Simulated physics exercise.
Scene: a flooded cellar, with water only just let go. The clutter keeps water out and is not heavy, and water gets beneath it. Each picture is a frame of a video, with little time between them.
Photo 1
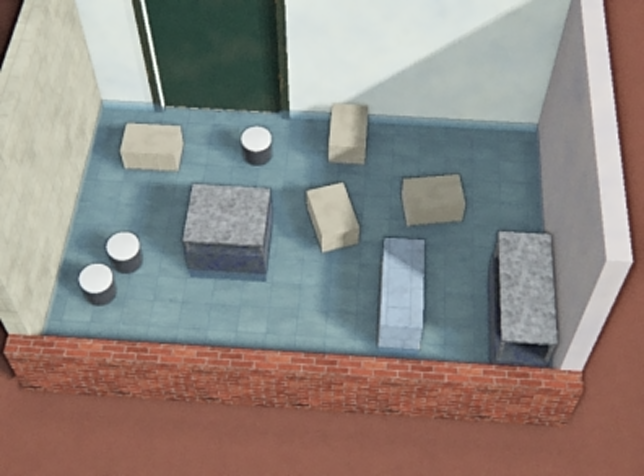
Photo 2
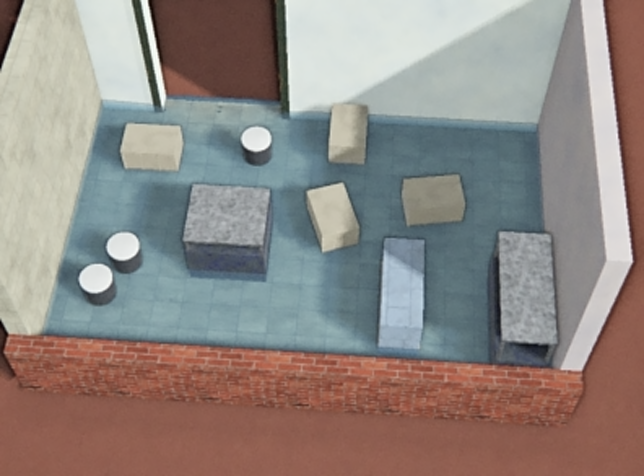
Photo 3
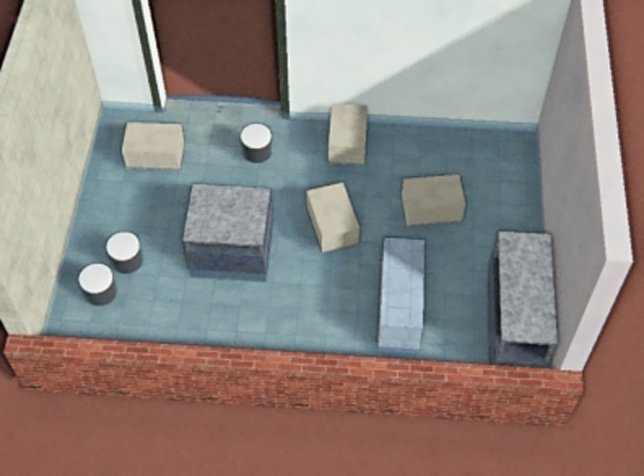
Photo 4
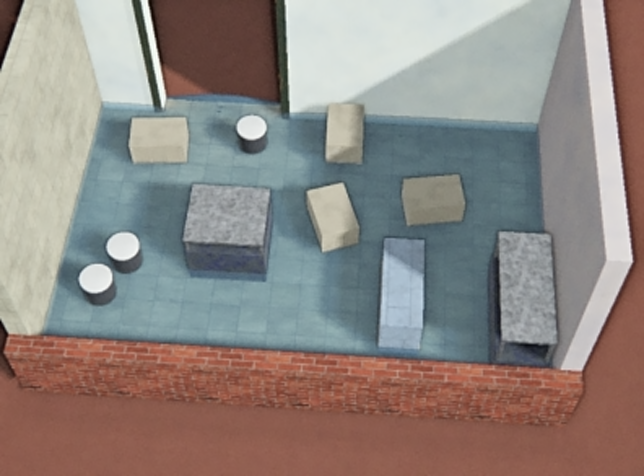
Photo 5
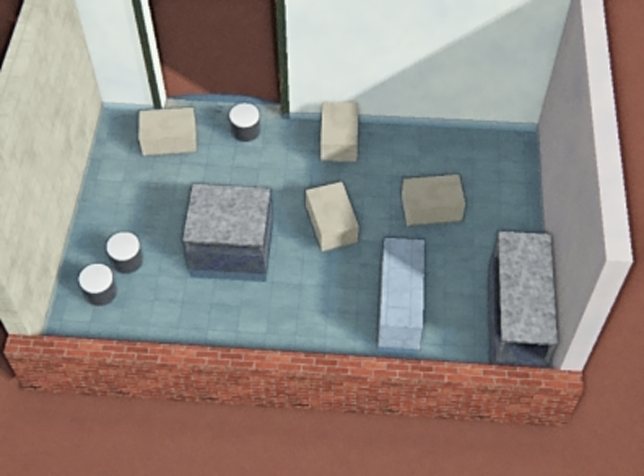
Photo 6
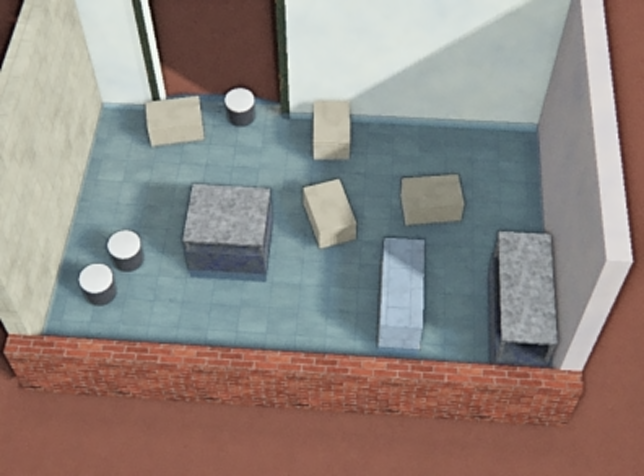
Blue-floored room with its green door opening, then a pale box and round tub drifting toward the doorway, another box edging left.
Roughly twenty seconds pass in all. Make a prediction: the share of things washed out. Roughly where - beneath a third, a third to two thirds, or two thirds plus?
The likely share is two thirds upward.
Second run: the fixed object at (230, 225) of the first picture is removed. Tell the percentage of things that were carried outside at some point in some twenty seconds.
By my count it is 90 per cent.
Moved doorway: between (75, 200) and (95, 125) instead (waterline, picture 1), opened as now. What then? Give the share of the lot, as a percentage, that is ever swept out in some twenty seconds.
I'd guess around 90 percent.
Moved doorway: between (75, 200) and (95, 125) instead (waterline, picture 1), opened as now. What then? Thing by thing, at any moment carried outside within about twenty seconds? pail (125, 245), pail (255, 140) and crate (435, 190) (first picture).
One after the other: Out, carried outside, left behind.
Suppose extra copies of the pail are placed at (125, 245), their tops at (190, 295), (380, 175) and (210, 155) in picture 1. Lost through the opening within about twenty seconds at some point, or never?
In turn: Through, gone, washed out.
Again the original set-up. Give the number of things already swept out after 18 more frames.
That makes 4.
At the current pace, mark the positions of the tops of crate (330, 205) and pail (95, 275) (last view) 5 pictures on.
Close to (302, 176), and close to (98, 245).
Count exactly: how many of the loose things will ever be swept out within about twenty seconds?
So, 7 of them.
A moment on, 2 of 7 are out; 5 afloat.
Next, 4 of 7 are out; 3 afloat.
Later, 6 of 7 are out; 1 afloat.
In the end, 7 of 7 are out; 0 afloat.
